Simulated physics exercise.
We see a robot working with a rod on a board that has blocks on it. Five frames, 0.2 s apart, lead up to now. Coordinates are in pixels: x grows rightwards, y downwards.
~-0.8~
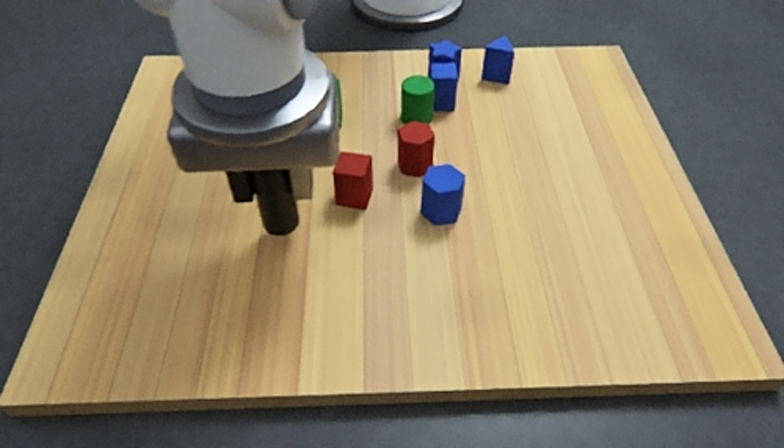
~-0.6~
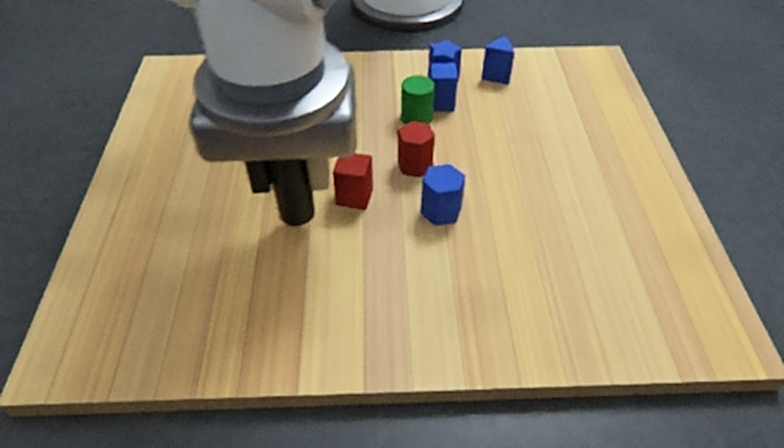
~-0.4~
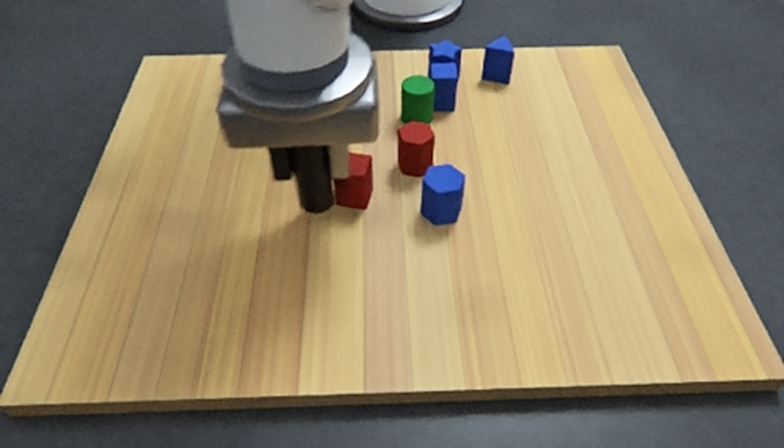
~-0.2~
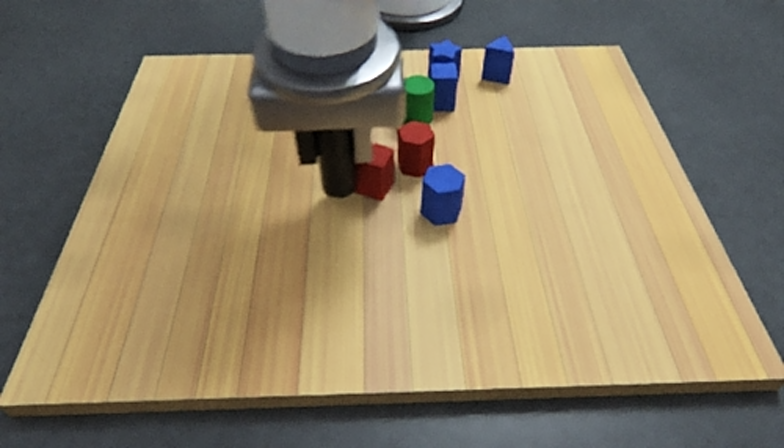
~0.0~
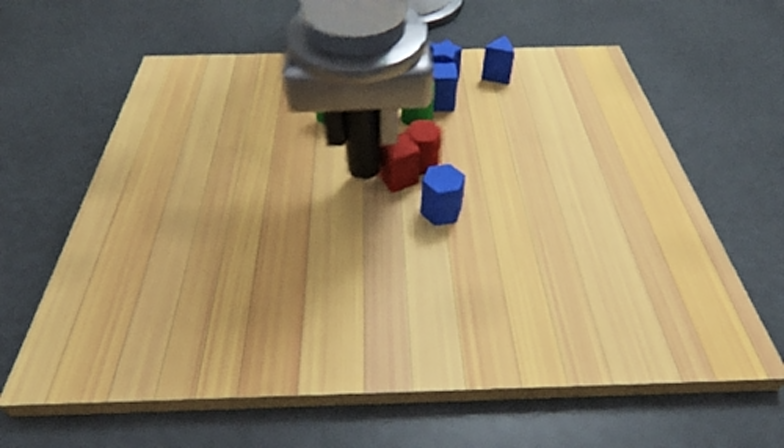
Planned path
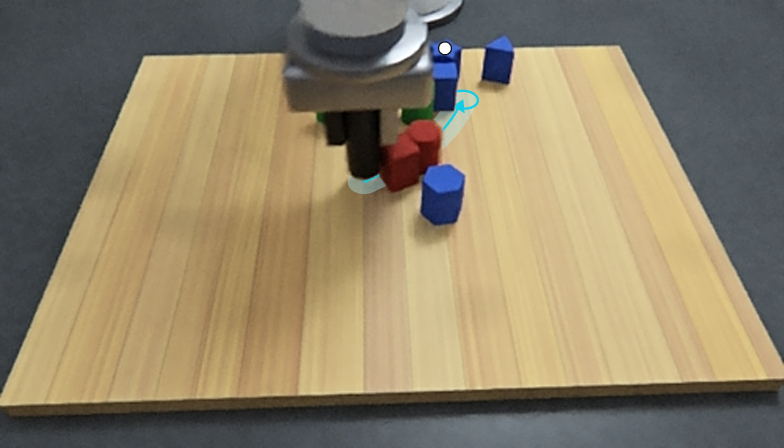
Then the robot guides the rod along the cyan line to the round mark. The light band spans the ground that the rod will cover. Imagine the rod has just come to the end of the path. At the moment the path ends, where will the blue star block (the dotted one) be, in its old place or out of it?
That one moves away.
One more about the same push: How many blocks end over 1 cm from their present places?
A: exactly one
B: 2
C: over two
I'll go with C - over two.
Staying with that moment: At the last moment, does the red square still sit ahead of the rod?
Going by the path, no.
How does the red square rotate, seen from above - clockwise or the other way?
It goes clockwise.
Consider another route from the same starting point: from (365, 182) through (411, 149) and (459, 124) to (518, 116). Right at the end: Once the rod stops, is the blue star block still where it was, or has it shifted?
The blue star block does not move.
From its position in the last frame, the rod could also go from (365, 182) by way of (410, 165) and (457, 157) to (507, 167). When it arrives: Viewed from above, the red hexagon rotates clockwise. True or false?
False - the claim does not hold.
The drawn path runs from (365, 182) via (410, 158) and (443, 129), ending at (463, 100); the dot is on the blue star block.
On the path given first. One third of the way, rod at (411, 144); red square at (437, 138), turned 70° clockwise; red hexagon at (465, 125), turned 55° anticlockwise.
Two thirds of the way, rod at (445, 116); red square at (437, 138), turned 75° clockwise; red hexagon at (465, 125), turned 55° anticlockwise.
At the end, rod at (465, 86); red square at (437, 138), turned 75° clockwise; red hexagon at (465, 125), turned 55° anticlockwise; blue square at (443, 56), turned 55° anticlockwise; blue star block at (442, 41).
